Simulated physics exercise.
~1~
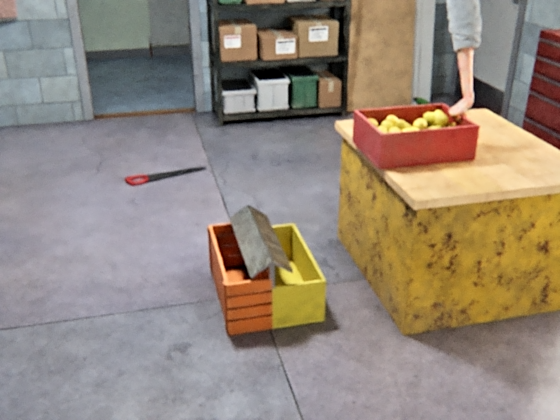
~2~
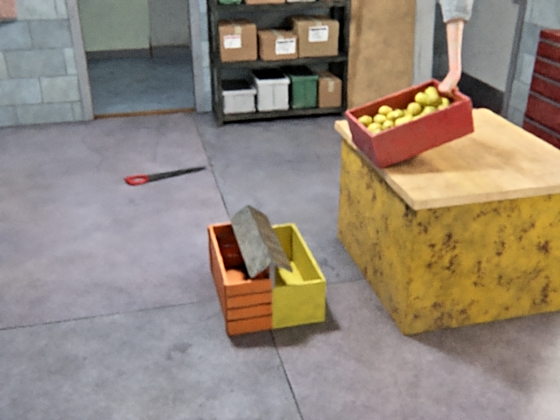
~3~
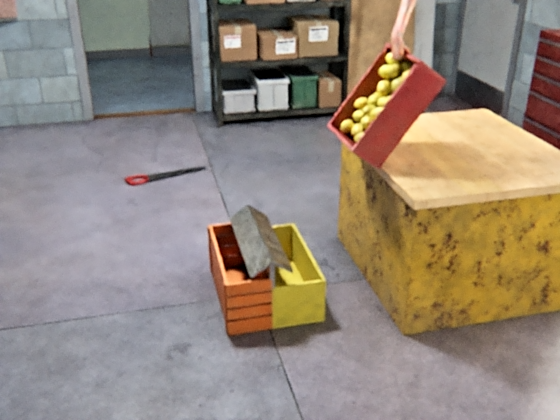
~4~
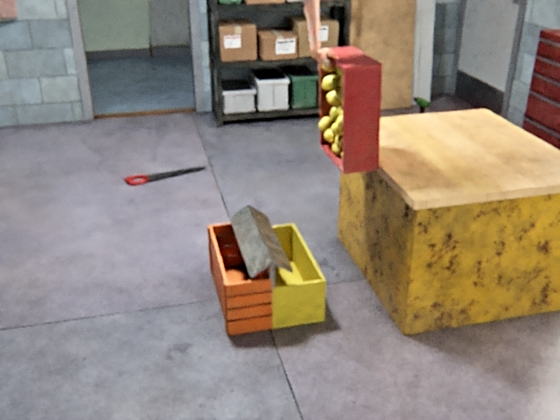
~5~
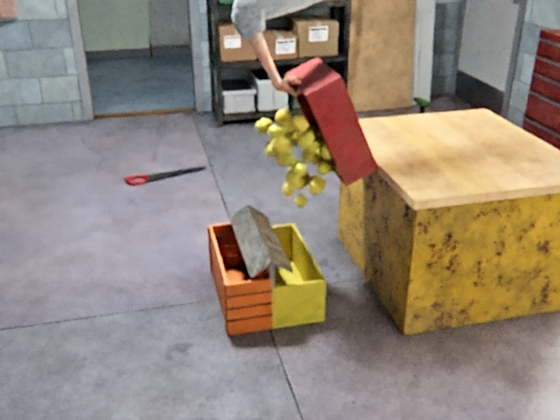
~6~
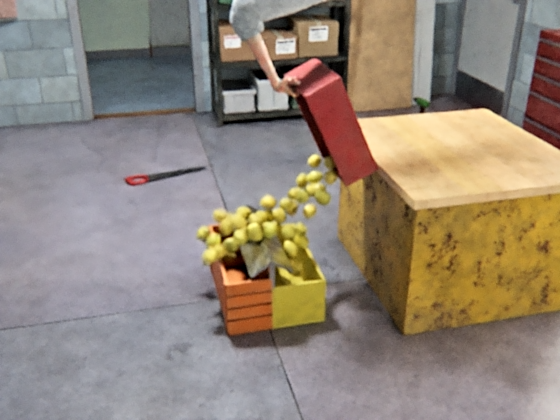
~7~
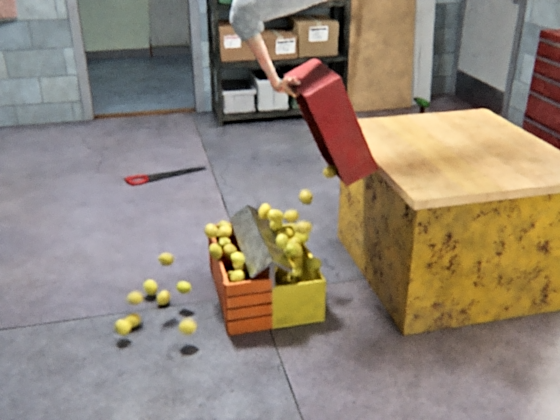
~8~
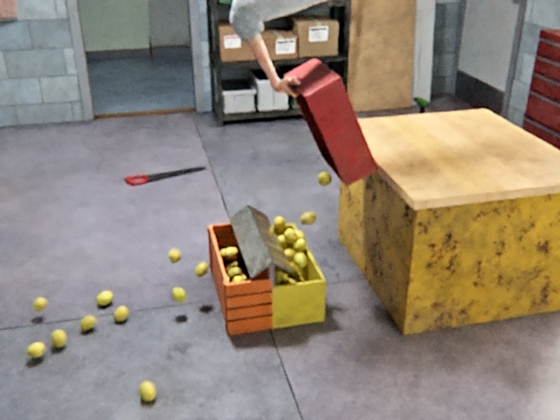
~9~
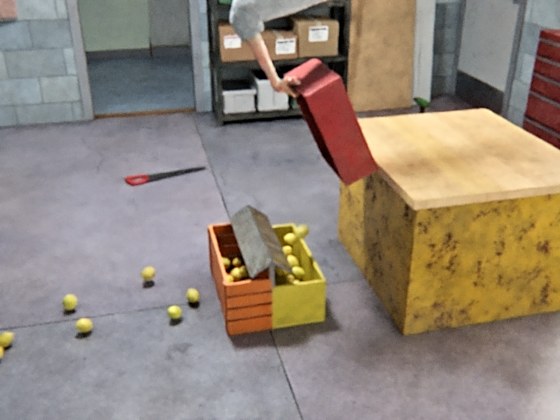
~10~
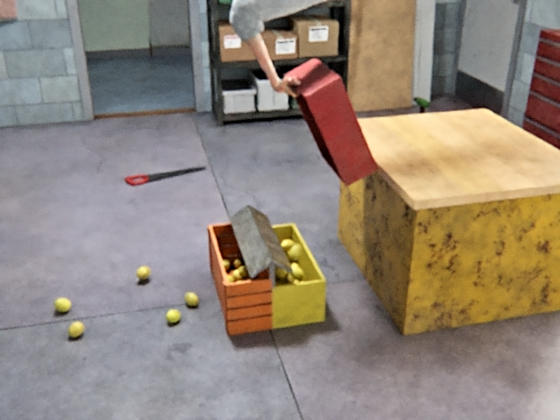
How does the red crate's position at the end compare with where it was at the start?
At the start the red crate sat upright on top of the bench, full of yellow pieces. By the end it was further left, held steeply tipped over at the bench's left end with its contents poured out.
